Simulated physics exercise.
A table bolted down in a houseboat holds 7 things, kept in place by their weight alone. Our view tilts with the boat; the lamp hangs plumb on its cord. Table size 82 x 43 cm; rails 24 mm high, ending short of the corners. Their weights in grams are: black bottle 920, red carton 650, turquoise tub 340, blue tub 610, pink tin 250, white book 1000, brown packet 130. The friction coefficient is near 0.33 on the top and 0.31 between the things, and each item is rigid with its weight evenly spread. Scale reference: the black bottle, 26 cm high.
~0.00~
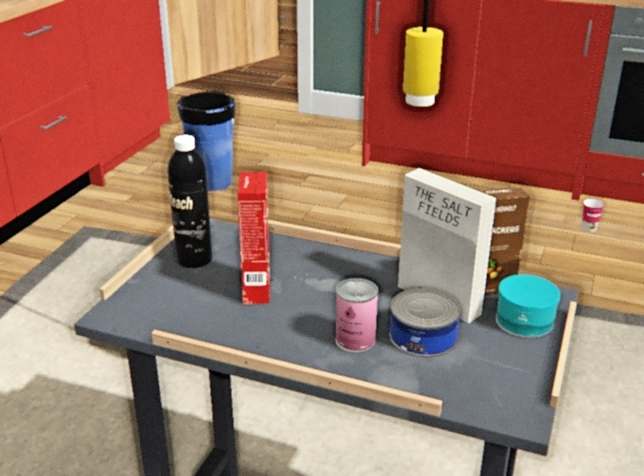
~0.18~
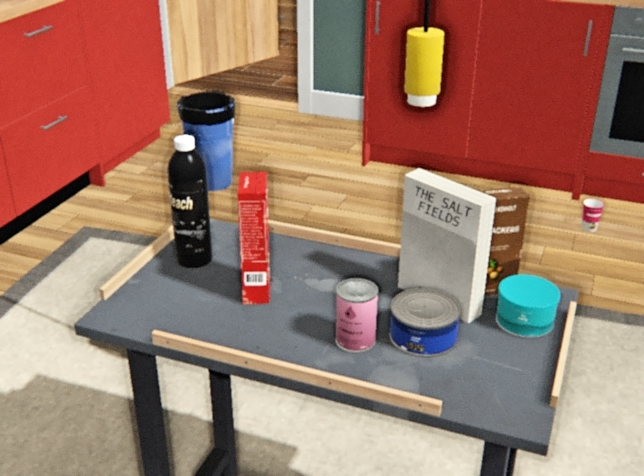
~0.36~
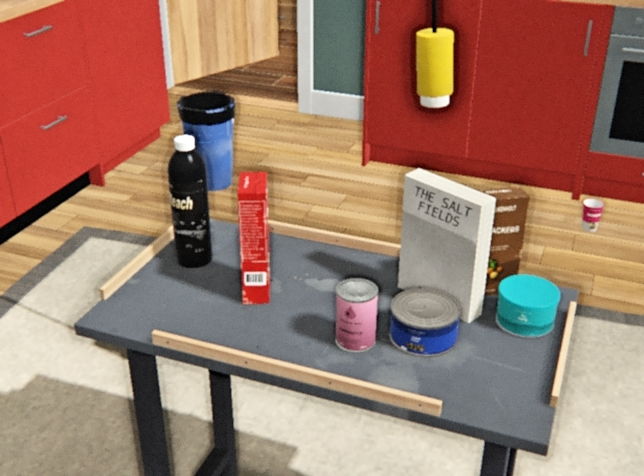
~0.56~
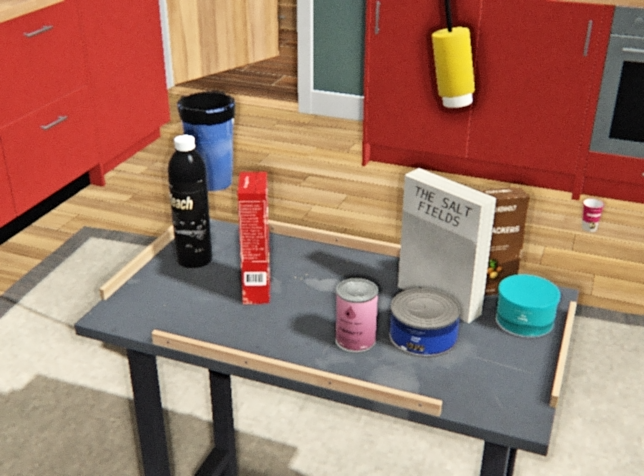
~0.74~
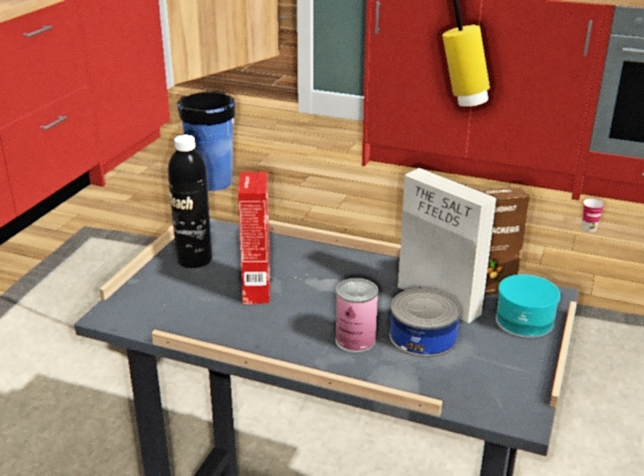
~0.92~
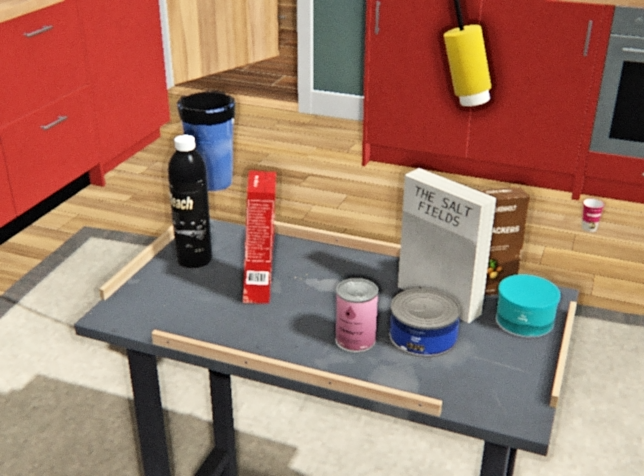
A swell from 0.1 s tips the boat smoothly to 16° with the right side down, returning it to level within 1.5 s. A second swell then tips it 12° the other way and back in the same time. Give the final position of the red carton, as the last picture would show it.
The red carton ends up near (340, 280).
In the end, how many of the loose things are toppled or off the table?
1.
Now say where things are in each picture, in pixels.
In the first picture, boat level; red carton (255, 239); black bottle (190, 202).
In the second picture, boat level; blue tub (424, 322); pink tin (356, 316).
In the third picture, boat heeled 4°, right side down; white book (444, 246); brown packet (494, 243).
In the fourth picture, boat heeled 11°, right side down; black bottle (190, 202); turquoise tub (527, 306).
In the fifth picture, boat heeled 15°, right side down; blue tub (424, 322); pink tin (356, 316).
In the sixth picture, boat heeled 16°, right side down; red carton (259, 238) 4° off its base; white book (444, 246).
After 1.22 s, boat heeled 8°, right side down; red carton 55° off its base near (313, 251).
After 1.32 s, boat heeled 5°, right side down; red carton on its side near (340, 280).
In the end (3.6 s), toppled on the table, red carton; the other 6 under 5 cm from the start. In the last view, red carton near (340, 280).
